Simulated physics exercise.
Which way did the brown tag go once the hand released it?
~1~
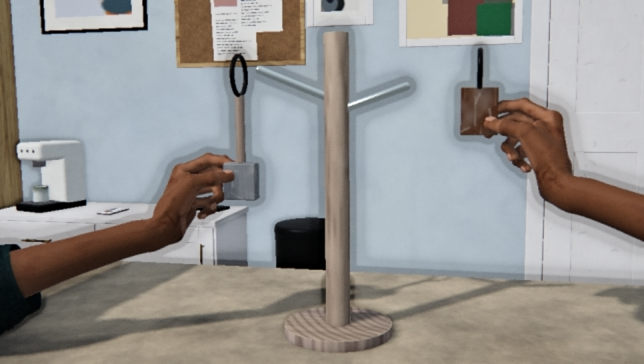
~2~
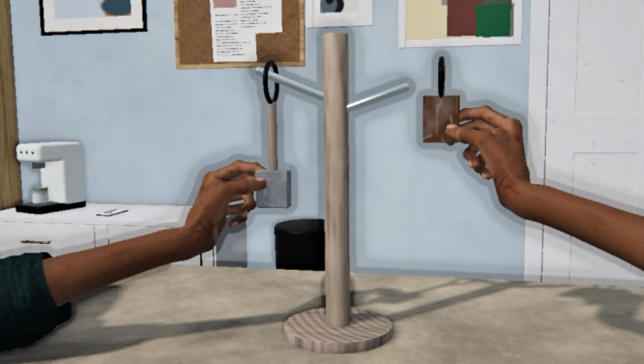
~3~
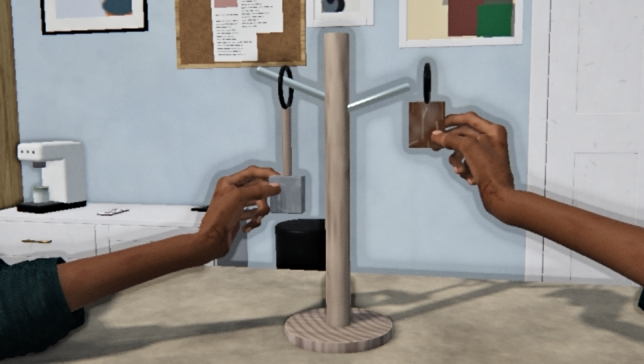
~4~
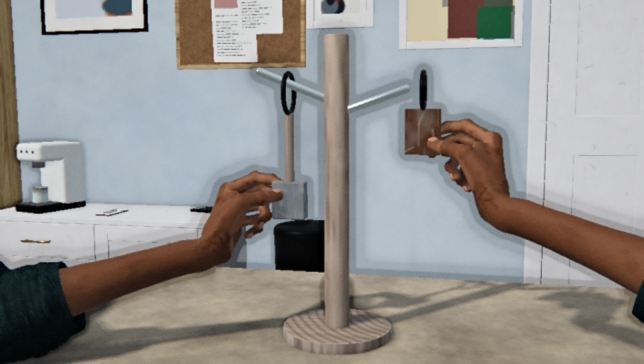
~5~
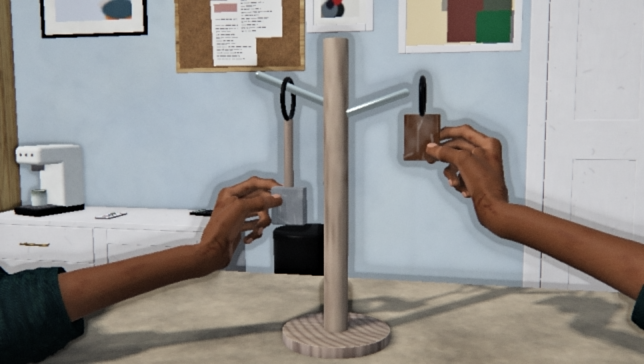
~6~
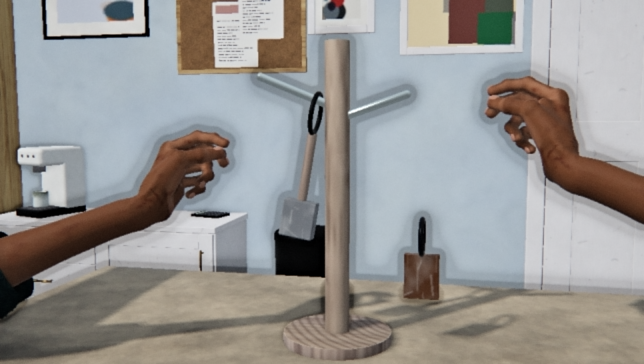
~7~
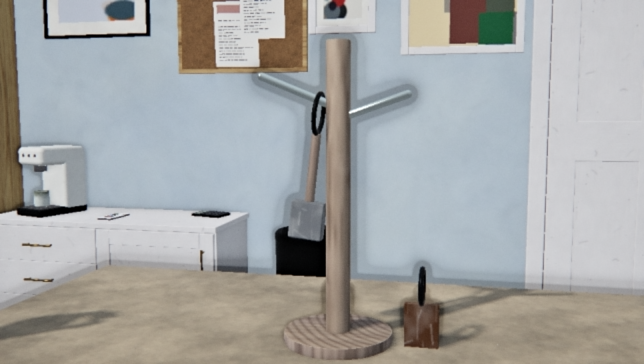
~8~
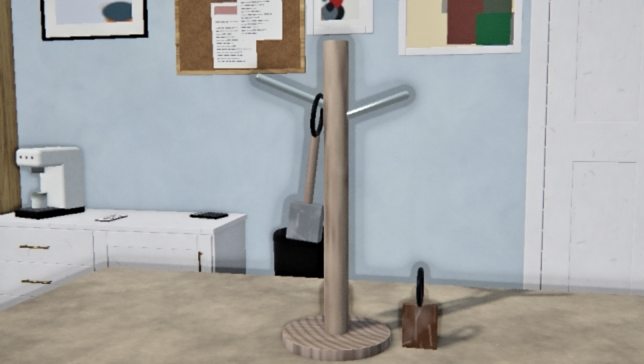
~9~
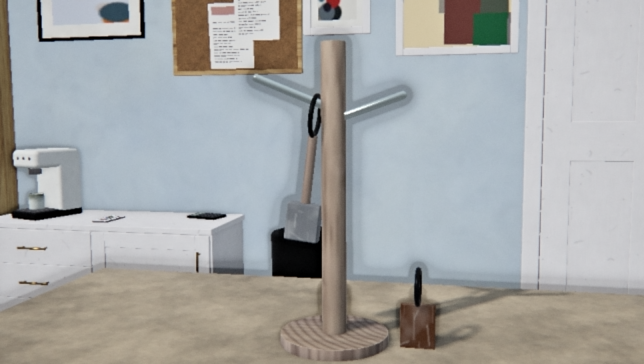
The brown tag moved down, dropping from beside the peg to the tabletop.
